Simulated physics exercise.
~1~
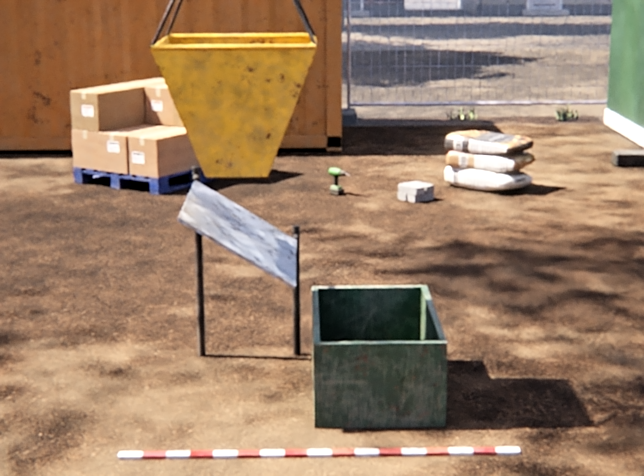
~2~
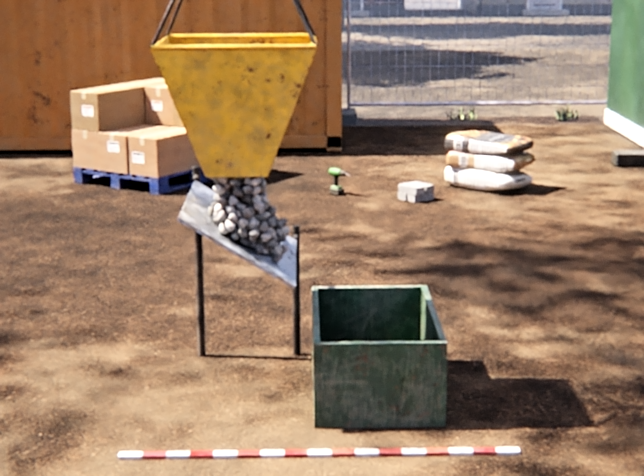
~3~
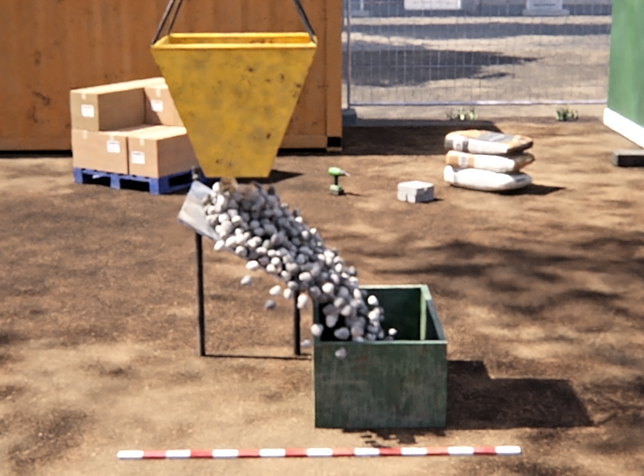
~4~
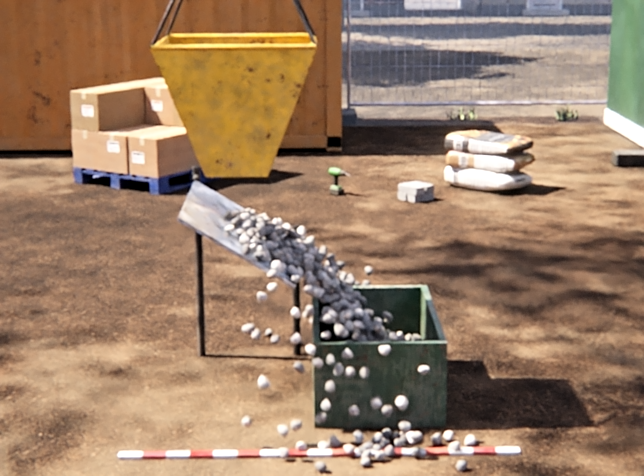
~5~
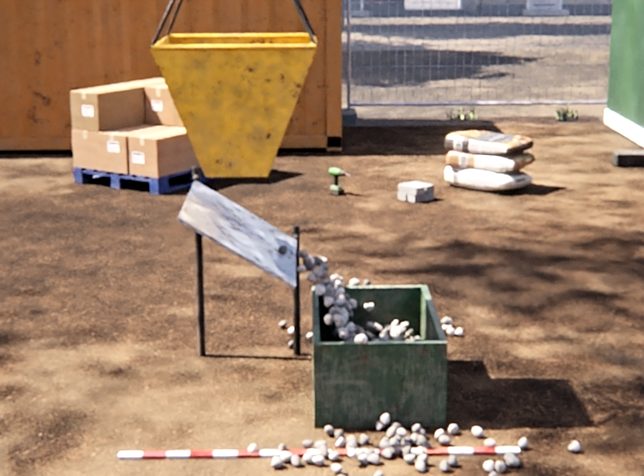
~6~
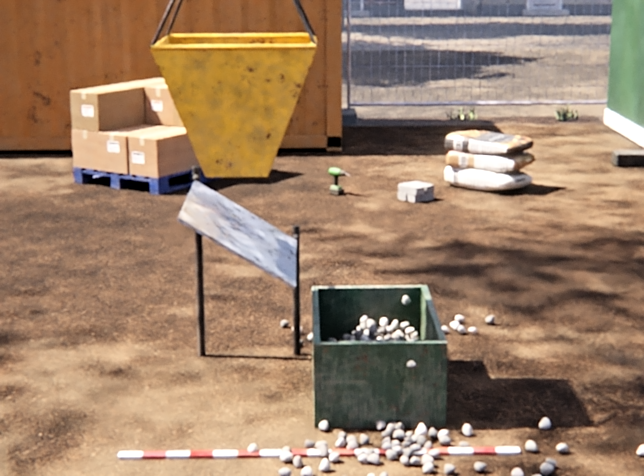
Rounded grey cobbles drop from the bottom of a yellow skip, which hangs still above a tilted steel slope on a dirt yard. They pile onto the slope and slide down to the right in a thick stream, pouring into an open green bin. Some spill over the edges and fall past the bin, scattering on the ground around a red and white staff in front. The stream thins to a last trickle off the slope's lower end. Finally the slope is bare, with most of the cobbles in the bin and the rest strewn mainly in front and to the right.
